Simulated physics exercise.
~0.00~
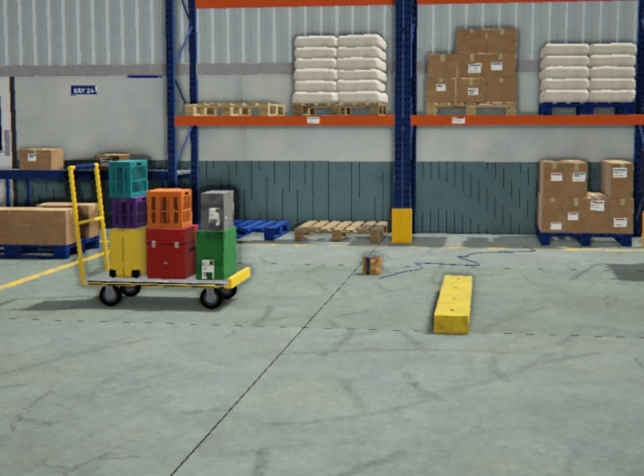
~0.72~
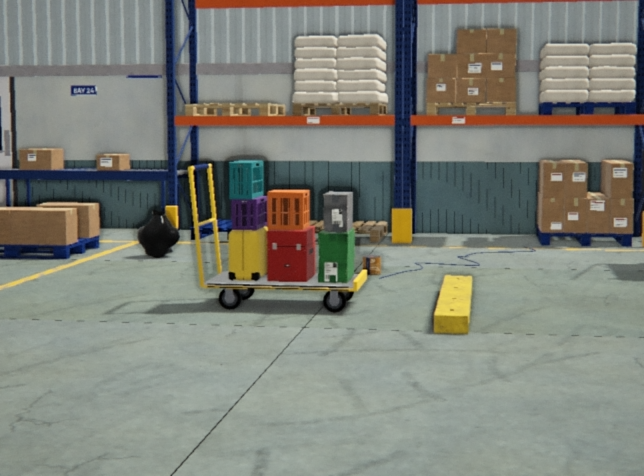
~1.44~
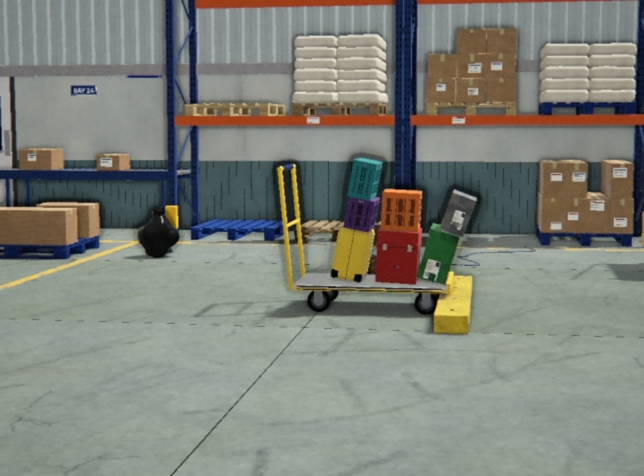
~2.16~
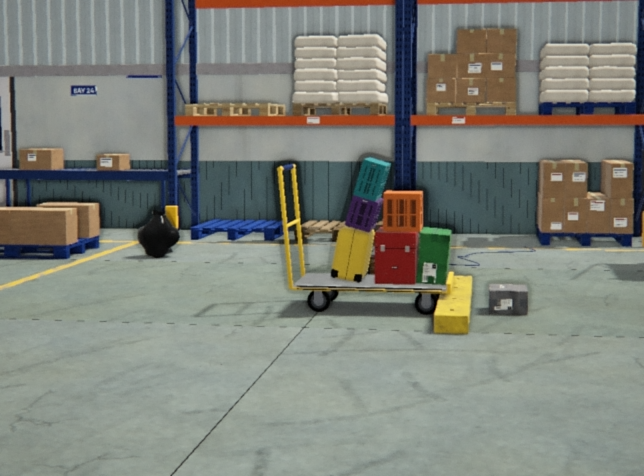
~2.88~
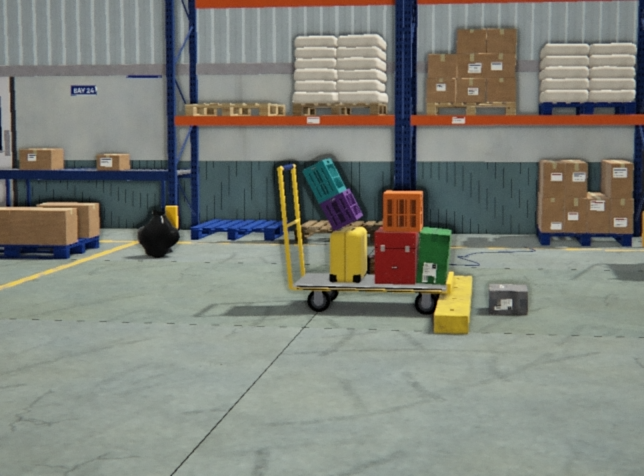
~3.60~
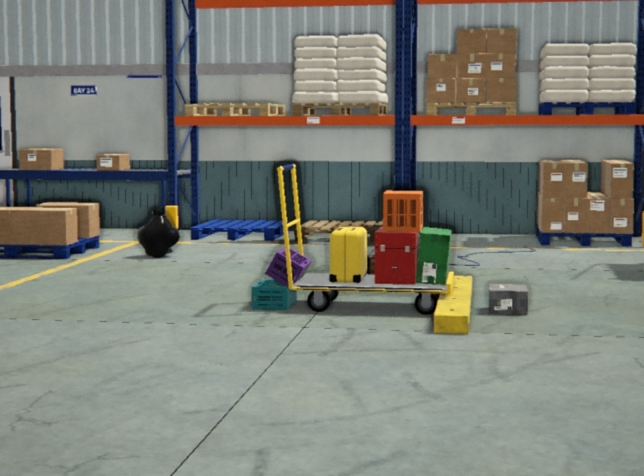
Loaded cart rolling right into a yellow kerb, grey carton toppling off the front, then teal and purple crates falling off behind.
